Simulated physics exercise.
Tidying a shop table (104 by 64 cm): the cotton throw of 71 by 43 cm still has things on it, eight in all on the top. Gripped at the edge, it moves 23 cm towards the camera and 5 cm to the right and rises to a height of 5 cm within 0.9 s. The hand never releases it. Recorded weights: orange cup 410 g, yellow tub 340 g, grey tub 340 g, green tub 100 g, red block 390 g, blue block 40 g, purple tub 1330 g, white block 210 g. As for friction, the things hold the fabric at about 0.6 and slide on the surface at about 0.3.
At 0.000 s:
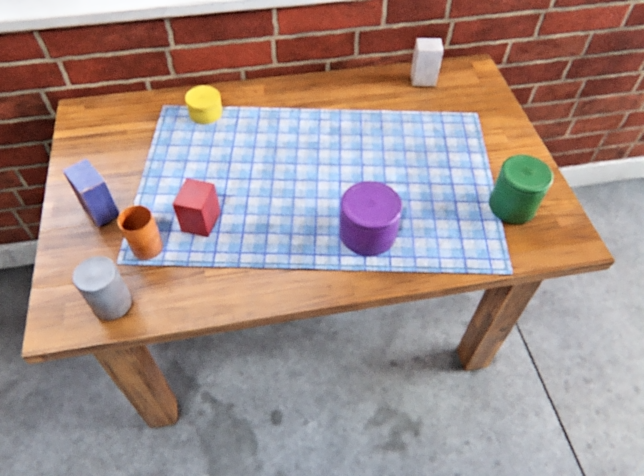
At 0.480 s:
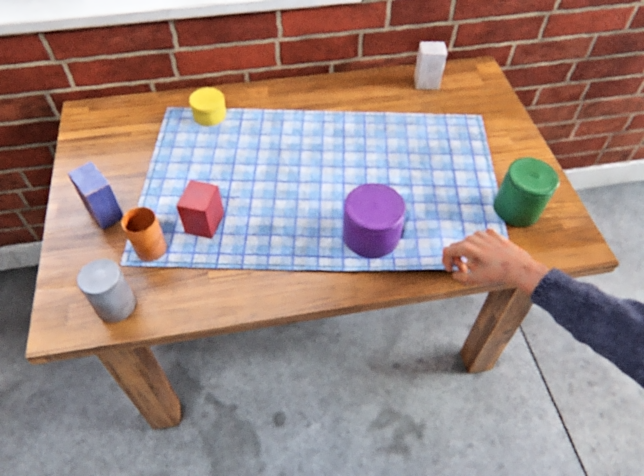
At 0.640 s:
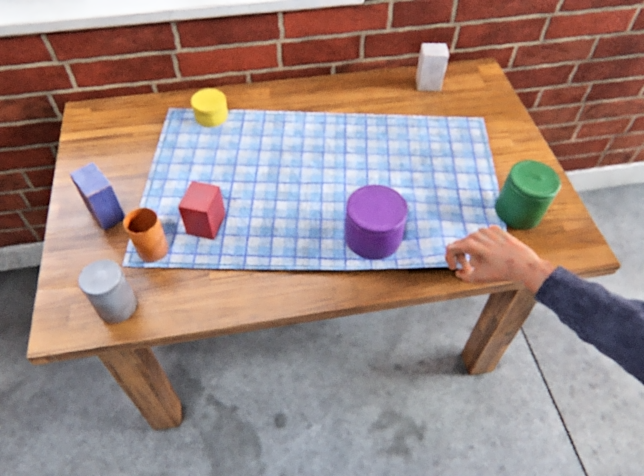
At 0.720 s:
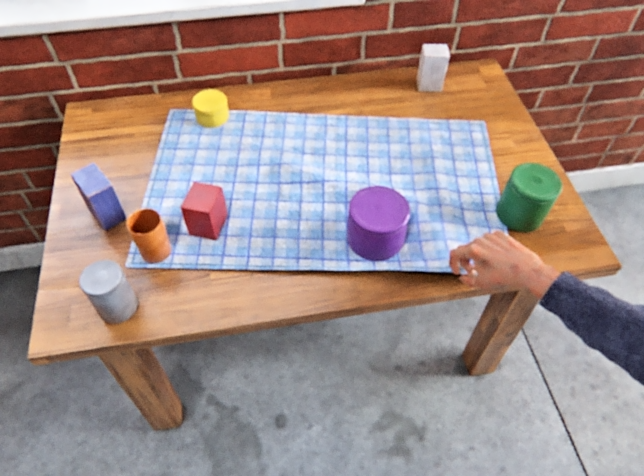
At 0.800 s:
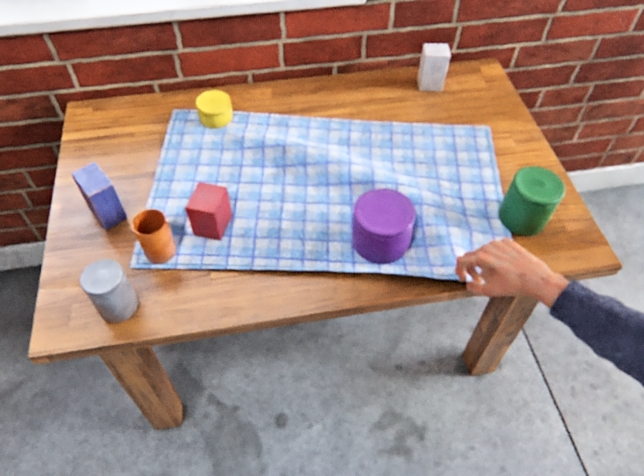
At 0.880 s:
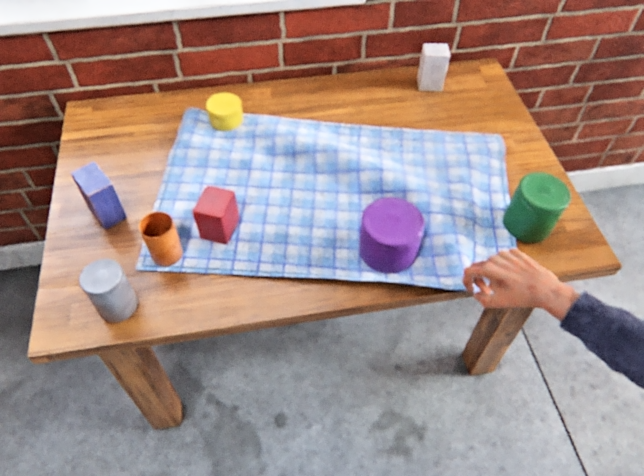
A hand in a dark sleeve reaches in from the right, grips the near right corner of a blue checked cloth on a wooden table by a brick wall, seen from above. Purple, red, orange and yellow objects sit on the cloth, green at its right edge, with blue and grey at left and white behind. The cloth wrinkles and shifts slightly right and nearer, carrying them along.
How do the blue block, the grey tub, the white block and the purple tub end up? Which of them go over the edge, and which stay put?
Outcome: The blue block stays put; the grey tub stays put; the white block stays put; the purple tub goes over the edge.
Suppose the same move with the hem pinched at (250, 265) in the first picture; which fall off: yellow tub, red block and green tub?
Result: Yellow tub keeps its place; red block leaves the top; green tub keeps its place.
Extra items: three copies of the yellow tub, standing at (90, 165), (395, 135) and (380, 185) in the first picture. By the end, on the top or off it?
In order: Holds on; comes off; comes off.
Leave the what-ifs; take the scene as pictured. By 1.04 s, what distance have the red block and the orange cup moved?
The red block is 8 cm out, the orange cup 6 cm.
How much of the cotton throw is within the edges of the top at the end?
Roughly 0% of it.
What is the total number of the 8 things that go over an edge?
5 in all.
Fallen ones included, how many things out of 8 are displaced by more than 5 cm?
That makes 5.
At 1.0 s, 90 % of the cotton throw is still over the top; purple tub 11 cm off its start, yellow tub 12 cm off its start, red block 8 cm off its start.
At 1.2 s, 85 % of the cotton throw is still over the top; purple tub 17 cm off its start, yellow tub 18 cm off its start, red block 12 cm off its start.
At 1.4 s, 75 % of the cotton throw is still over the top; purple tub 23 cm off its start at (457, 318), yellow tub 25 cm off its start at (310, 138), red block 18 cm off its start at (287, 238).
At 1.5 s, 60 % of the cotton throw is still over the top; purple tub over the edge, yellow tub 37 cm off its start, red block 28 cm off its start.
At 3.1 s, 0 % of the cotton throw is still over the top; purple tub over the edge, blue block 0 cm off its start at (91, 178), white block 0 cm off its start at (436, 49), grey tub 0 cm off its start at (101, 276).
